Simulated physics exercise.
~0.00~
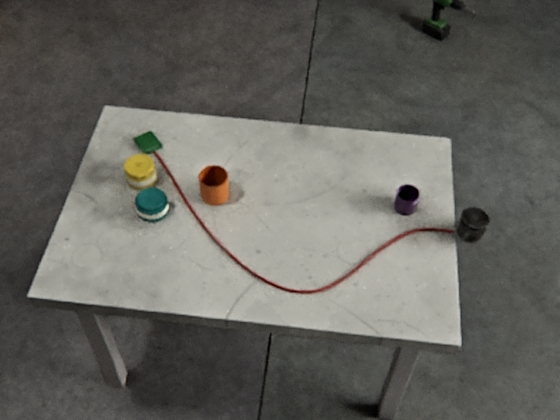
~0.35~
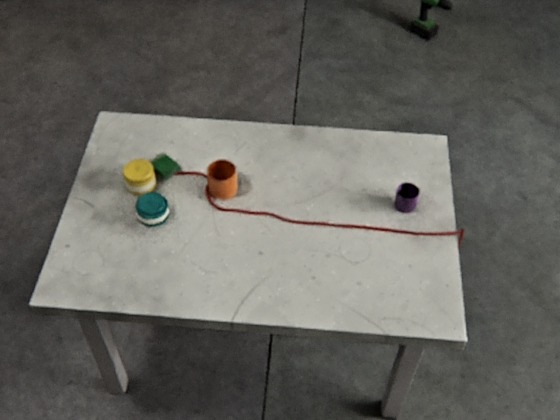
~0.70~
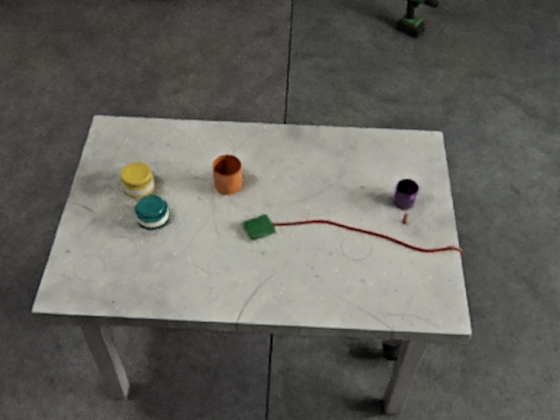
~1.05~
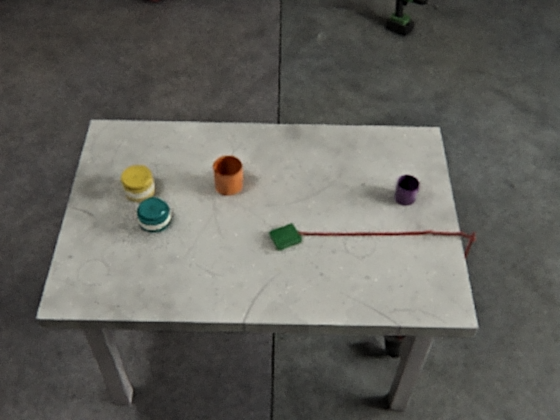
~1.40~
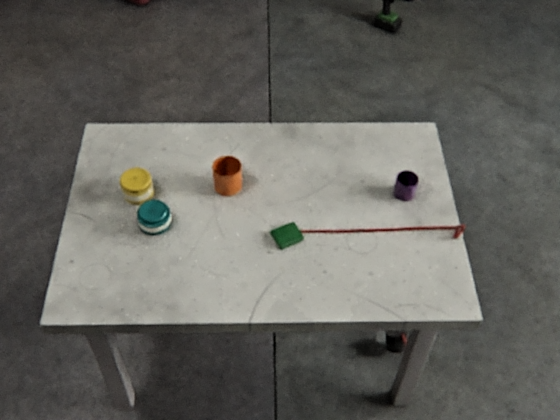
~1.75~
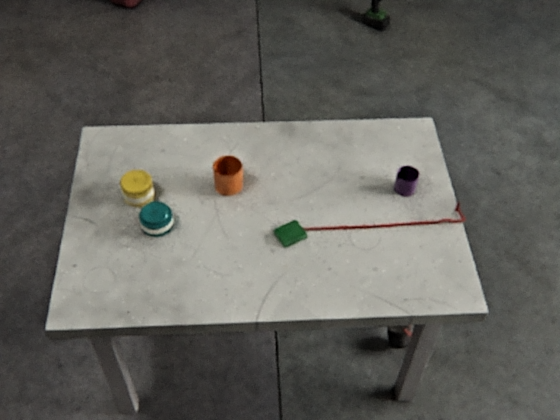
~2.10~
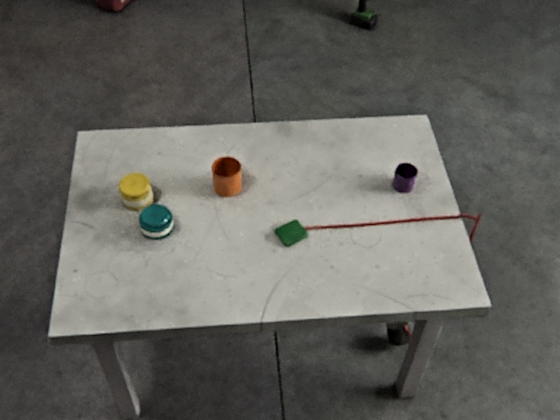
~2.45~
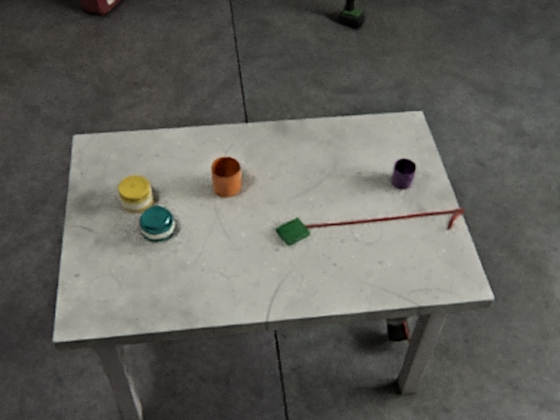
At first, a red cable curves across a pale table from a flat green object at the upper left to a dark cylinder at the right edge, passing an orange mug, with a yellow tin, a teal jar and a purple cup nearby. The dark cylinder drops over the edge, and the cable pulls straighter against the mug, which shifts slightly right. The green object slides right and toward the near side, passing below the mug. It slows near the middle and stops, while the dark cylinder lies on the floor. At the end, the mug still stands, and the cable stretches to the right edge.
